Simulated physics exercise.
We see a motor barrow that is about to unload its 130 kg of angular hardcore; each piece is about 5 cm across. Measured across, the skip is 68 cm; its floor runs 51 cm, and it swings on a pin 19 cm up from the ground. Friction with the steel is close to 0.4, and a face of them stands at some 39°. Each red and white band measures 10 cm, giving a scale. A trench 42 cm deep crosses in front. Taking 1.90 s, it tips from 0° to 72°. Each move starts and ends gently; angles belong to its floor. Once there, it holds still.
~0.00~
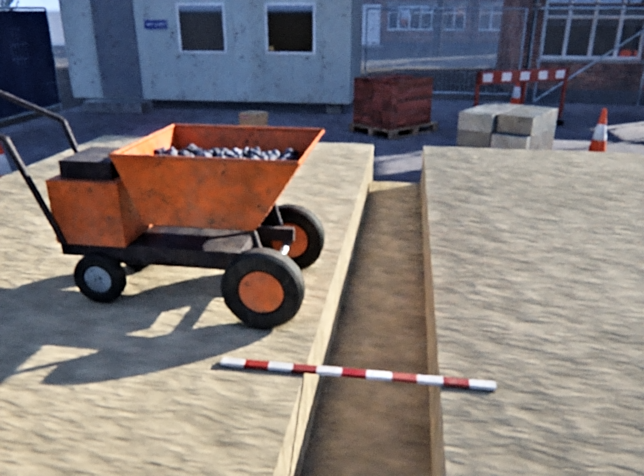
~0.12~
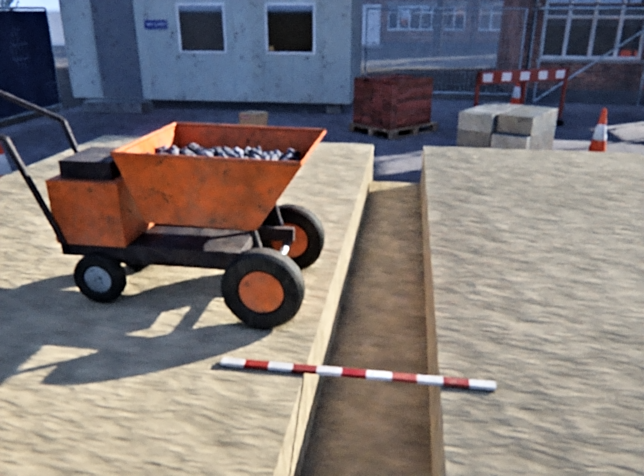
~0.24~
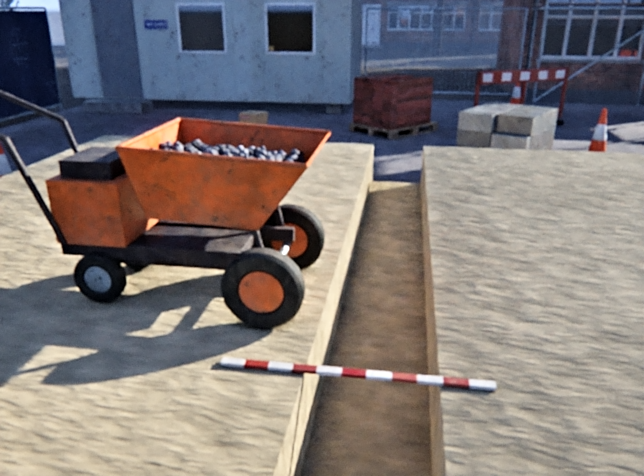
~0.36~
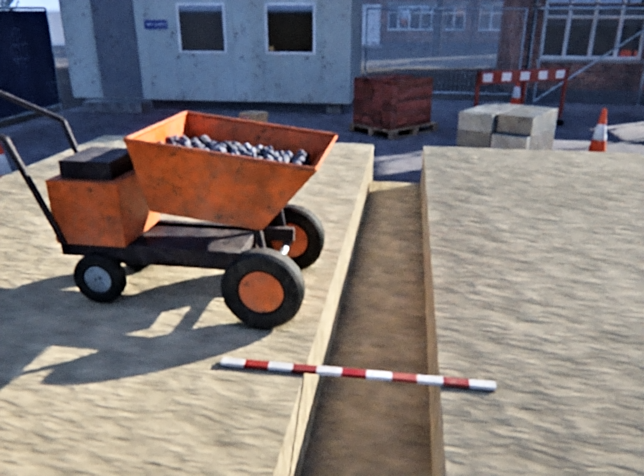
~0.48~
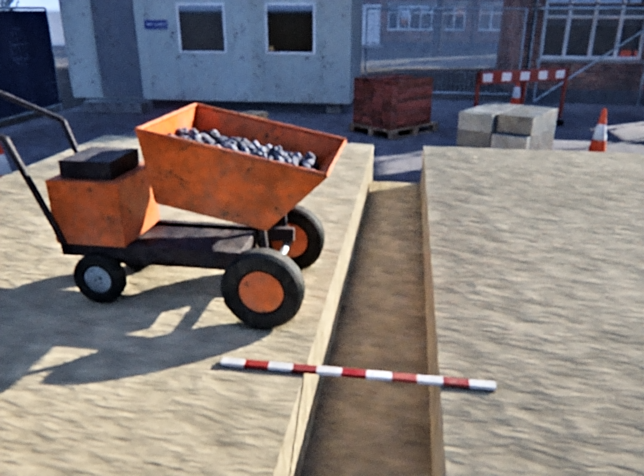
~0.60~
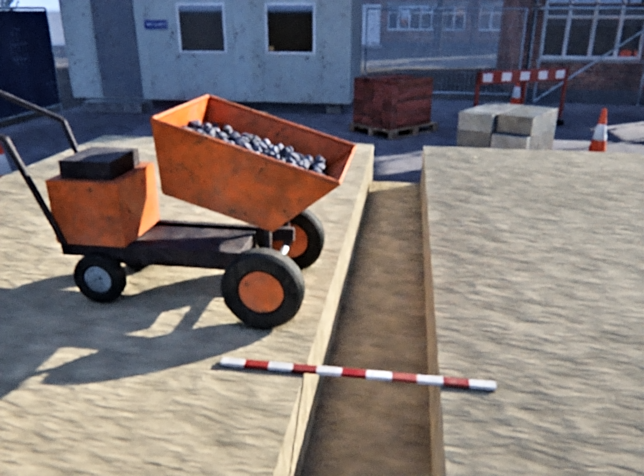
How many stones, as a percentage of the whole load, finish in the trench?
Roughly 57 per cent of the load ends up in the trench.
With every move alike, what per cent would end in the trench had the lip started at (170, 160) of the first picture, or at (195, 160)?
I'd say some 50 per cent and some 75 per cent.
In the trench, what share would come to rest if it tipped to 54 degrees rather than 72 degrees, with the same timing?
With that change, near 0 per cent.
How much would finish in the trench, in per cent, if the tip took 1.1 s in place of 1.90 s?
50 per cent.
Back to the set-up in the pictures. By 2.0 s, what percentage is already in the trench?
By that point it's something like 10 in a hundred.
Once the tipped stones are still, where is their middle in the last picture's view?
I'd point somewhere around (413, 363).
After 1.4 s the floor is at 61°; 100 % in the skip; the foremost stones are at (390, 242).
After 2.0 s the floor is at 72°; 79 % in the skip, 12 % in the trench, 10 % past the trench; the foremost stones are at (481, 310).
After 2.3 s the floor is at 72°; 60 % in the skip, 23 % in the trench, 17 % past the trench; the foremost stones are at (517, 303).
After 4.3 s the floor is at 72°; 25 % in the skip, 57 % in the trench, 18 % past the trench; the foremost stones are at (523, 304).
